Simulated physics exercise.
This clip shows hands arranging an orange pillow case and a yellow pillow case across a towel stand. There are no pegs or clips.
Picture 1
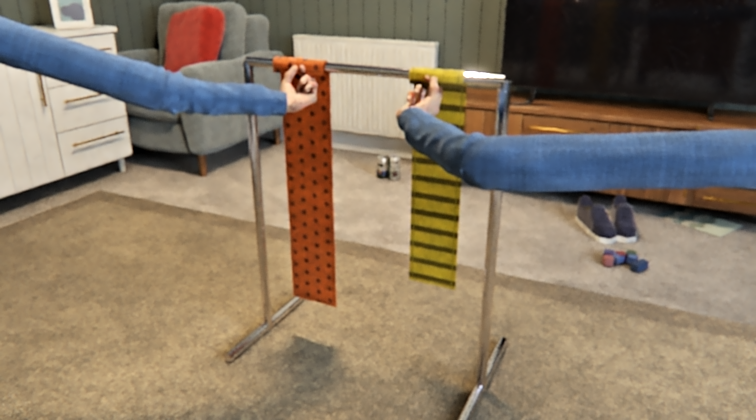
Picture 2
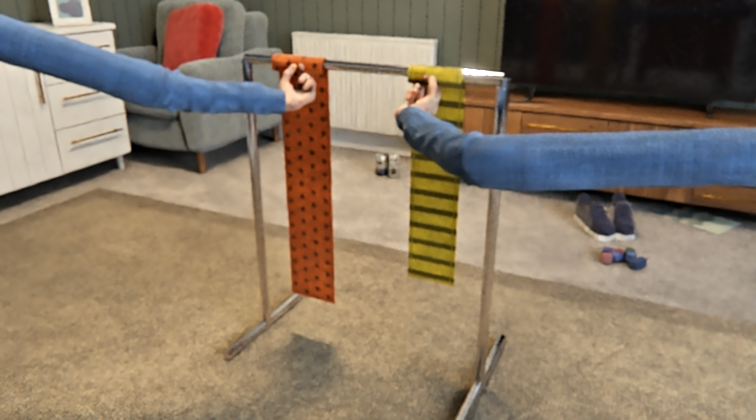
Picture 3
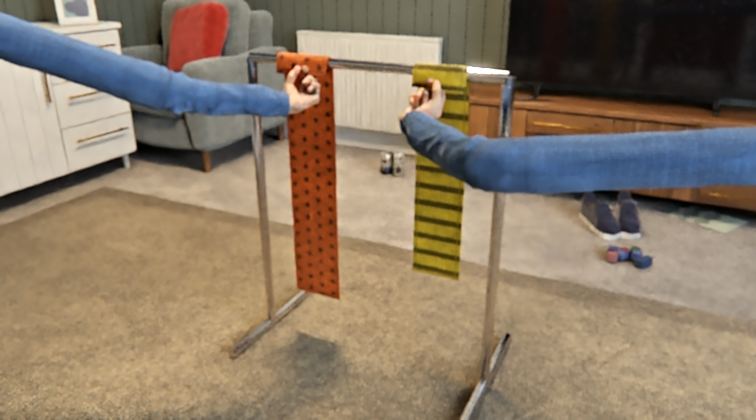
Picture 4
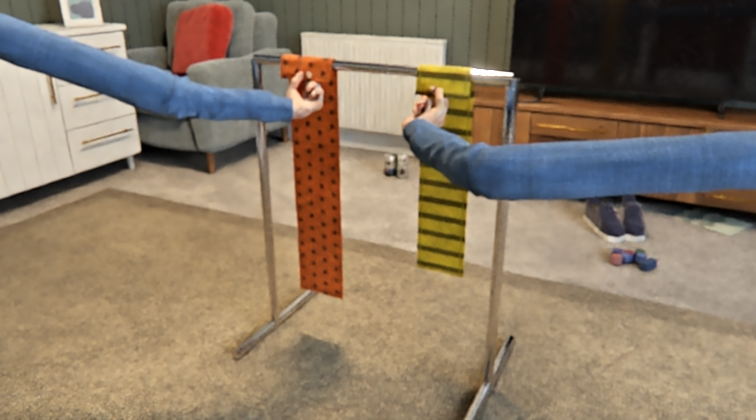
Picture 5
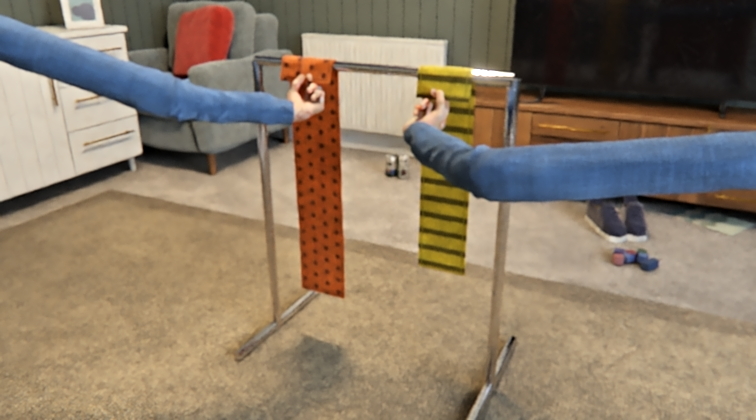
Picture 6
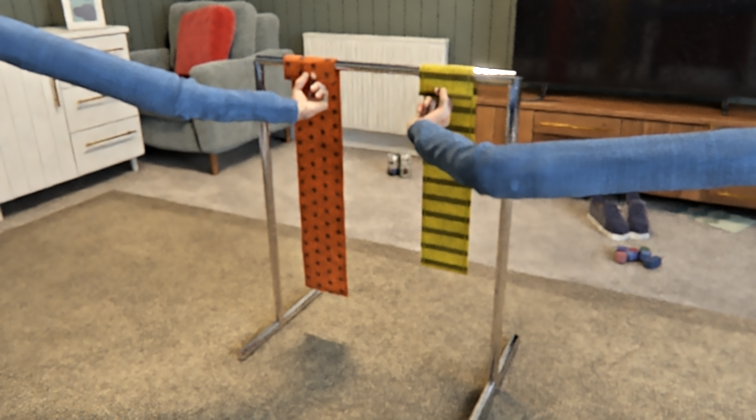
The clip opens on a pair of denim-sleeved arms reaching in from both sides, hands at the top of a dotted orange cloth and a striped yellow cloth draped over a metal stand. The hands stay near the rail as the cloths shift only slightly, their long back portions still hanging low.
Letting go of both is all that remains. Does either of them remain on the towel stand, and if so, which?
The orange pillow case does not remain on the towel stand; the yellow pillow case does not remain on the towel stand.
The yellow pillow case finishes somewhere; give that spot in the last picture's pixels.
Near (441, 368).
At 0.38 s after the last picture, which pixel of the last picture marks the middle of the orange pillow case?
At that time you'd find it at (327, 283).
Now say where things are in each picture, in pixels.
In the first picture, orange pillow case front hem (310, 70), back hem (325, 301); yellow pillow case front hem (422, 79), back hem (421, 278).
In the second picture, orange pillow case front hem (309, 68); yellow pillow case front hem (421, 78).
In the third picture, orange pillow case front hem (314, 71); yellow pillow case front hem (425, 83).
In the fourth picture, orange pillow case front hem (317, 76); yellow pillow case front hem (429, 90).
In the fifth picture, orange pillow case front hem (318, 79); yellow pillow case front hem (430, 93).
In the sixth picture, orange pillow case front hem (321, 77), back hem (336, 291), front far shorter than the back; yellow pillow case front hem (432, 91), back hem (432, 264), front far shorter than the back.
Then, 0.38 s after the last picture, orange pillow case clear of the rail and dropping near (327, 283); yellow pillow case clear of the rail and dropping near (444, 277).
Then, 0.60 s after the last picture, orange pillow case in a heap on the floor near (330, 335); yellow pillow case in a heap on the floor near (442, 364).
At rest, orange pillow case in a heap on the floor near (330, 336); yellow pillow case in a heap on the floor near (441, 368). The orange pillow case is pulled off by its long side and the yellow pillow case slides off.
